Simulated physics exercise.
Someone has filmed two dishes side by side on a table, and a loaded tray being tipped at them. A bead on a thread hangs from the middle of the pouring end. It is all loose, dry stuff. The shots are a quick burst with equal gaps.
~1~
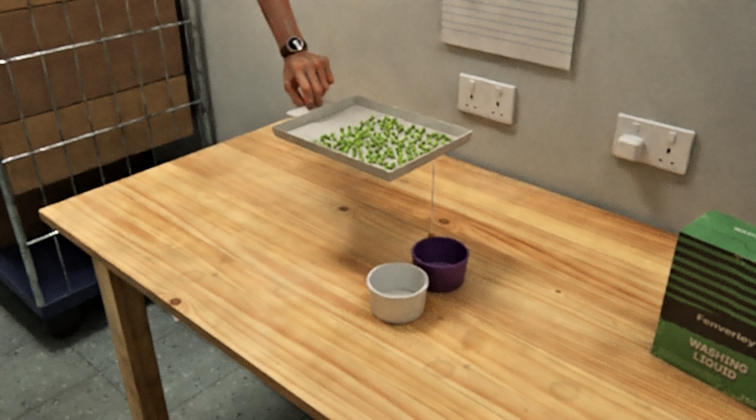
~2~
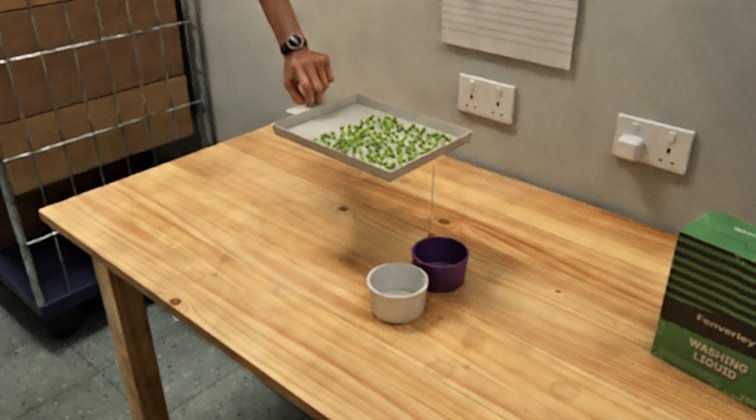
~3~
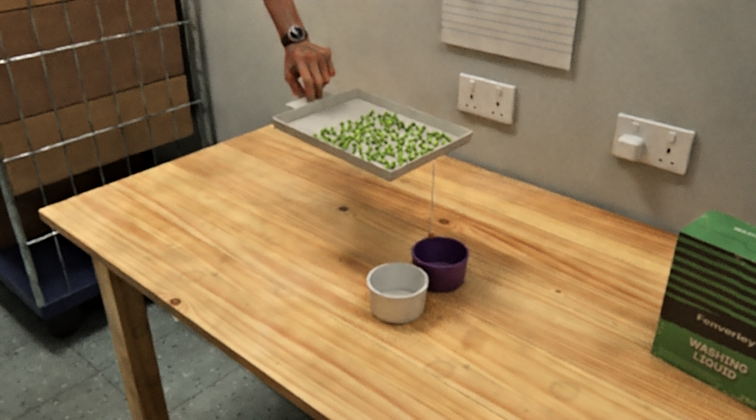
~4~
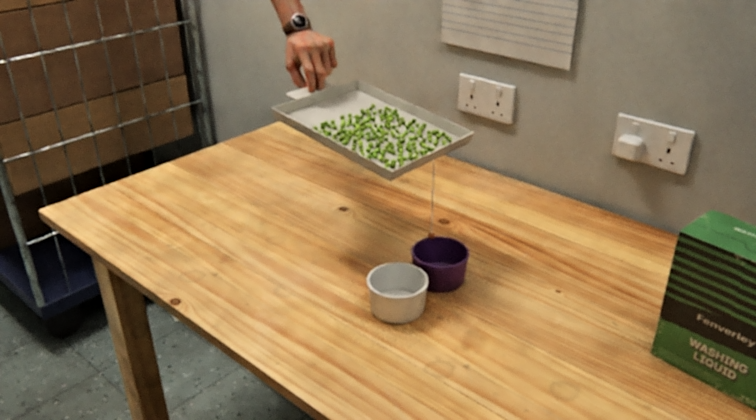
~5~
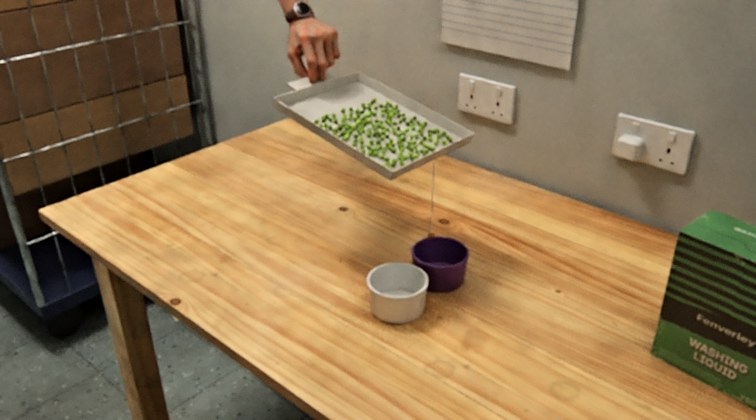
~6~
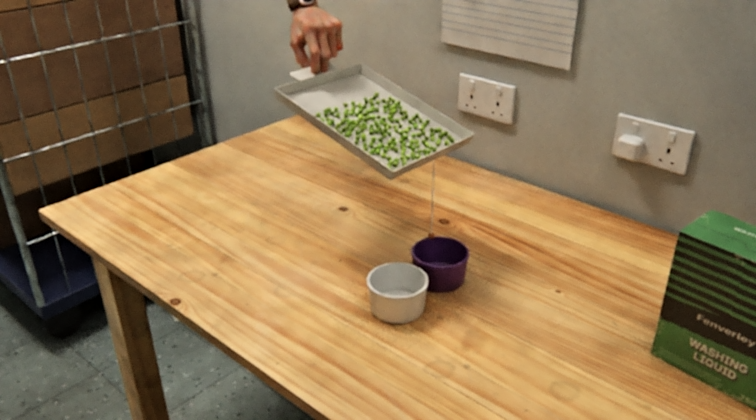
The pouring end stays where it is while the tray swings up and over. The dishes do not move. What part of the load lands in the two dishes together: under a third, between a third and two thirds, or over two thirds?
The two hold less than a third of the load.
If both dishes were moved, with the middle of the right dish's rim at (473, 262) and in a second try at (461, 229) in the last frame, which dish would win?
The first try: The dish on the right. The second: The right dish.
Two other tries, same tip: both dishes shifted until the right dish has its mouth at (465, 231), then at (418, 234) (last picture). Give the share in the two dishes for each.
Roughly 40 per cent, and 0 per cent.
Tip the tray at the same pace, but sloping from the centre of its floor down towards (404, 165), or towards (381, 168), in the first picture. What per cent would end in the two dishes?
First some 80, then 40 per cent.
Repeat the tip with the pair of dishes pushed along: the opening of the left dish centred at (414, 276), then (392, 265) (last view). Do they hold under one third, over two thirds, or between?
One: In the middle band. Two: Under a third.
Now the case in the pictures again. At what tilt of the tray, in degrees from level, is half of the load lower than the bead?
Around 110° of tilt.
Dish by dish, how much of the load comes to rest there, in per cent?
For the left dish some 0 %, for the right dish some 20 %.
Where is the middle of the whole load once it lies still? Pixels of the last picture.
Near (472, 284).
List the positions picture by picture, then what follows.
The first frame shows corners of the pouring end (390, 171) and (470, 131), level; middle of the load (376, 143), dried peas; left dish (420, 302); right dish (462, 273); bead on its thread (431, 236).
The second frame shows corners of the pouring end (390, 170) and (470, 131), level; middle of the load (376, 142).
The third frame shows corners of the pouring end (391, 170) and (470, 132), tipped barely, lowest at the right corner; middle of the load (376, 139).
The fourth frame shows corners of the pouring end (391, 170) and (471, 132), tipped a little, lowest at the right corner; middle of the load (377, 136).
The fifth frame shows corners of the pouring end (392, 170) and (472, 133), tipped a little, lowest at the right corner; middle of the load (378, 132).
The sixth frame shows corners of the pouring end (393, 170) and (472, 134), tipped clearly, lowest at the right corner; middle of the load (380, 129); left dish (420, 302); right dish (462, 273).
Just after the last frame, tray tipped steeply; almost all on the tray; just a few in the right dish; just a few in the air.
A moment on, tray tipped past a quarter turn; roughly two thirds on the tray; just a few in the right dish; just a few outside both; roughly a third in the air.
Further on, tray tipped past a quarter turn; roughly a quarter in the right dish; the larger part outside both.
When it is over, tray tipped past a quarter turn; not one in the left dish; roughly a quarter in the right dish; the larger part outside both.
